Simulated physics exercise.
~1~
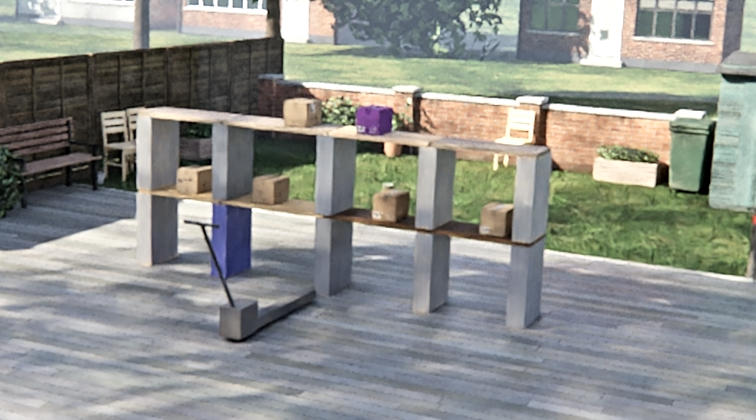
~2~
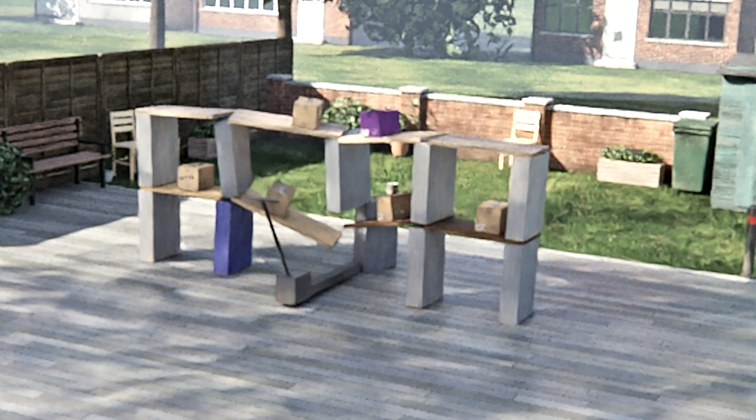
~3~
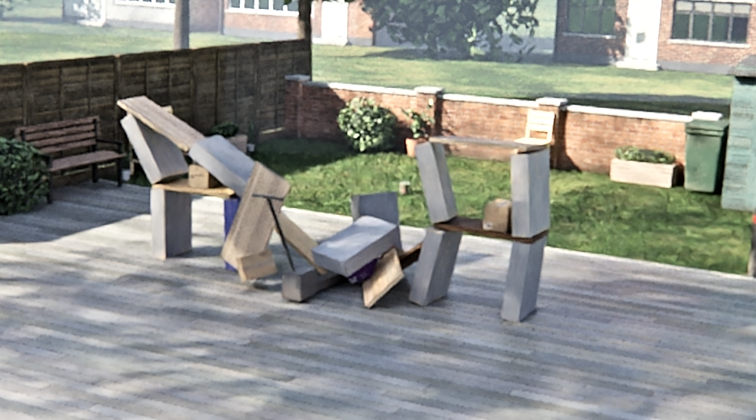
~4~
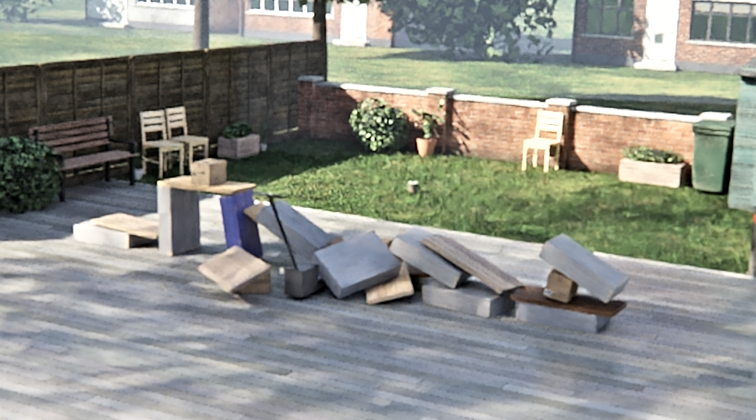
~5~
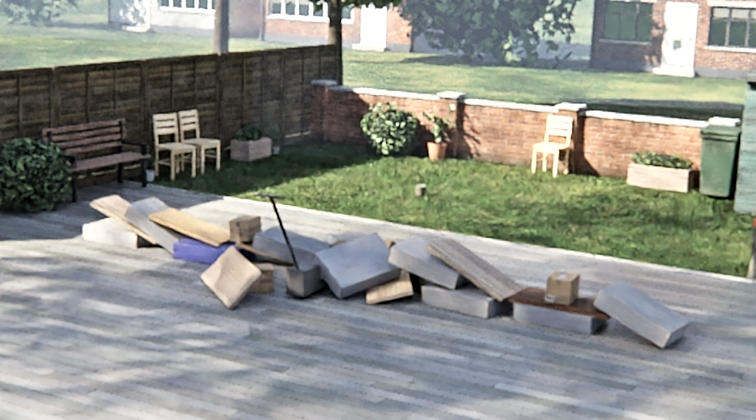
A low jack with a tall handle slides in to the right across a deck, pushing at the foot of a grey upright beneath a two-tier run of boards and boxes. The upright shifts, and a lower board drops at one end, tipping its carton. The middle then caves in, bringing down the purple carton while the left top board tilts steeply. The right section topples next, leaving only a low stand with the leaning blue upright at left. Finally that falls too, and everything lies in a low heap around the jack.
